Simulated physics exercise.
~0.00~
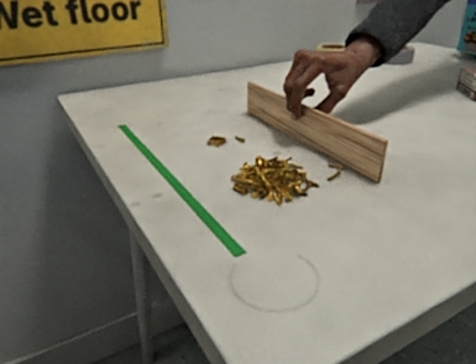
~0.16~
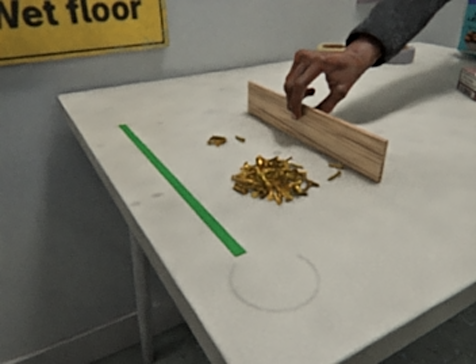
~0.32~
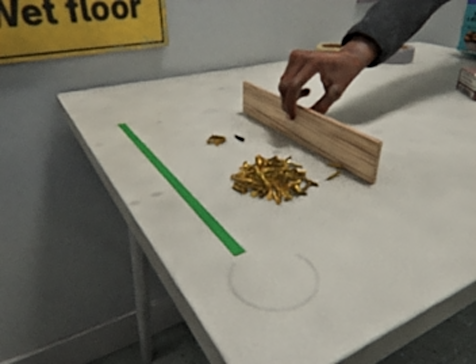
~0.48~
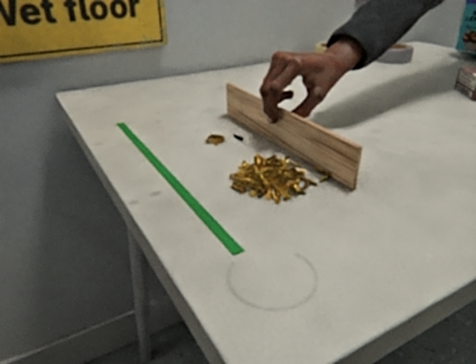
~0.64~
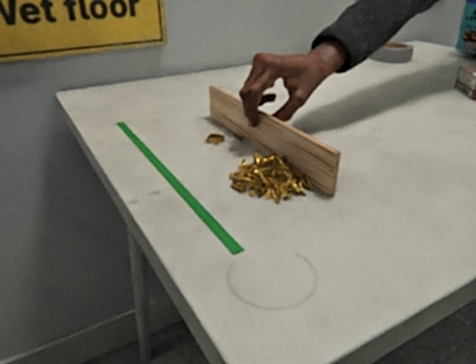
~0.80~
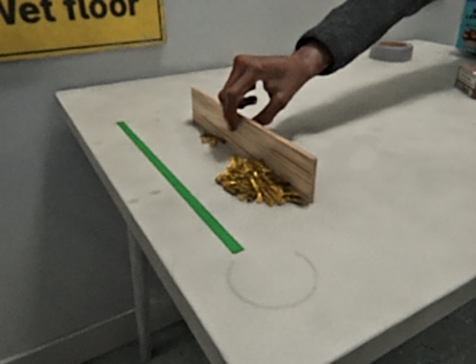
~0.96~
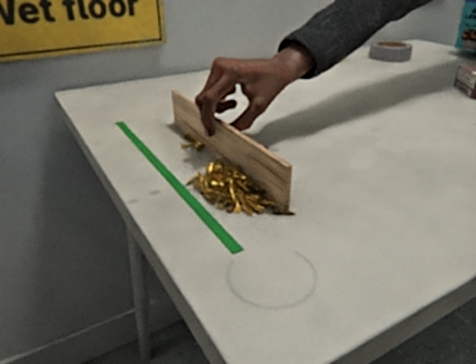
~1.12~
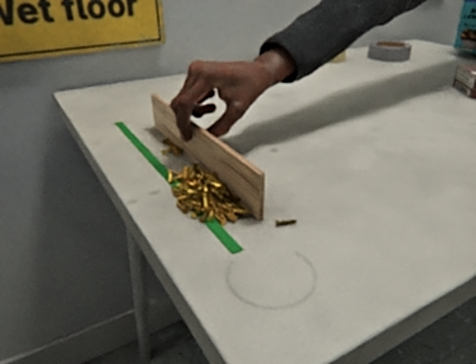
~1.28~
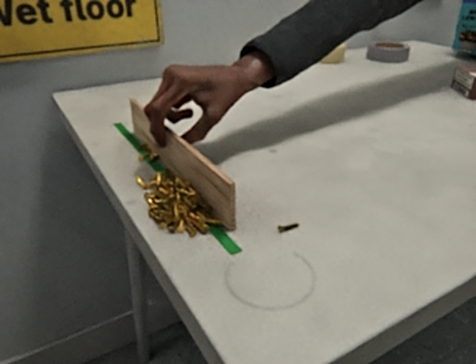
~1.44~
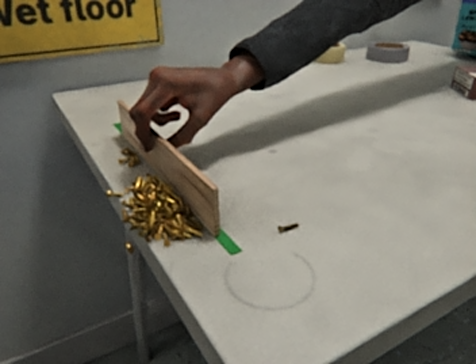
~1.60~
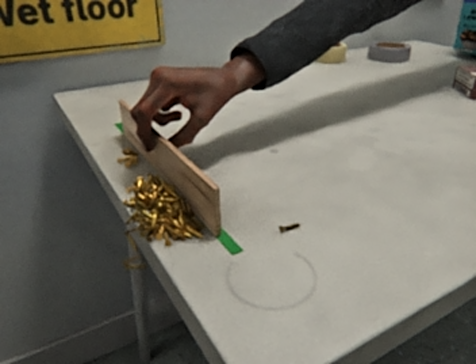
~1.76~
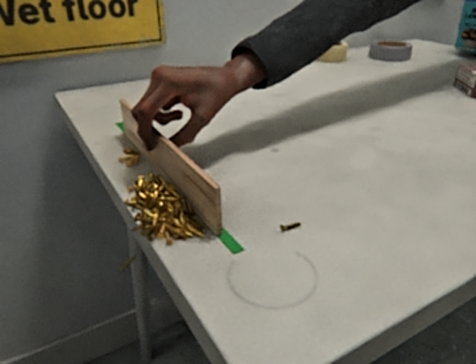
A hand pushes gold screws left with a wooden strip, stopping at green tape as a few fall.
